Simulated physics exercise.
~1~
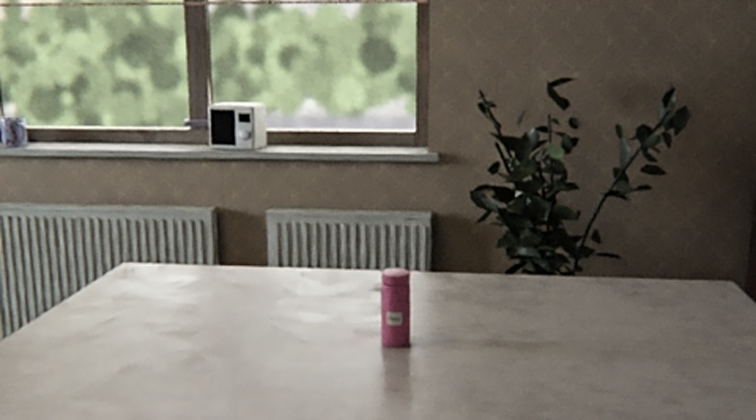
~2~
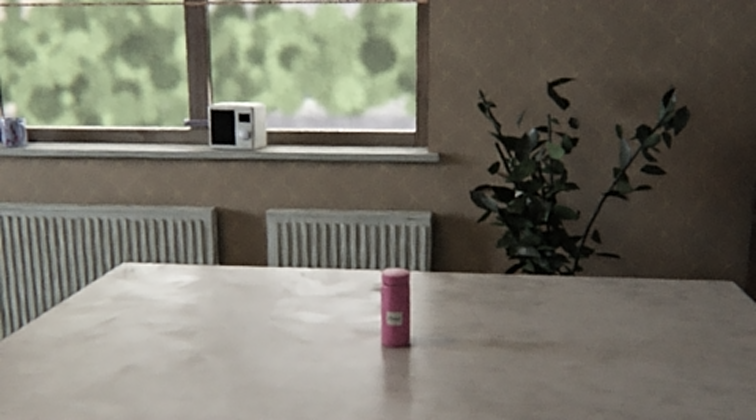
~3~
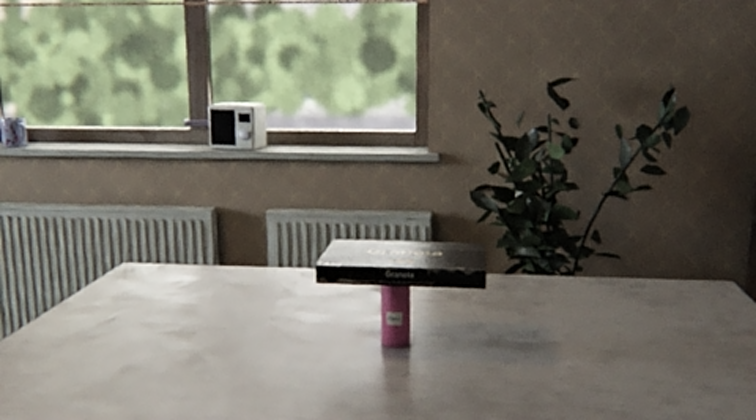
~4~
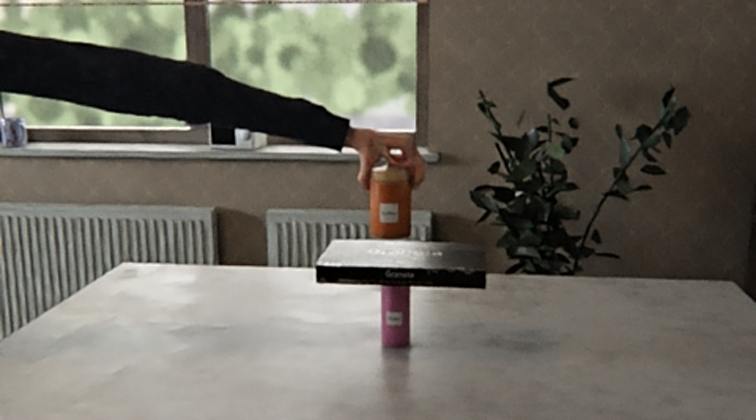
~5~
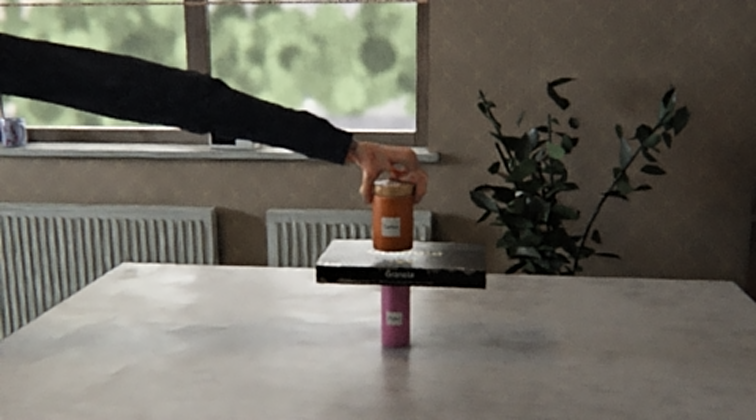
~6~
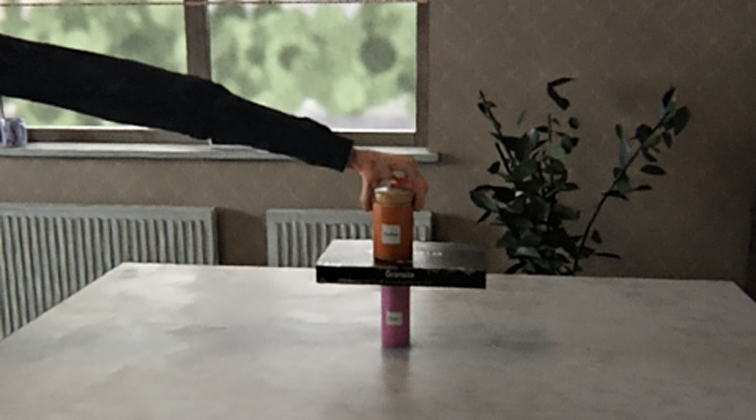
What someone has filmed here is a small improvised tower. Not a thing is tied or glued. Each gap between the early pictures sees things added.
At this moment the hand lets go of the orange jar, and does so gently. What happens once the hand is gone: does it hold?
The stack stands firm.
Then, 0.30 s after the last picture, nothing has stirred.
Then, 1.00 s after the last picture, orange jar resting near (393, 223).
At rest, all 3 in place. Seen from the same camera at the end, orange jar near (393, 223). The stack holds.
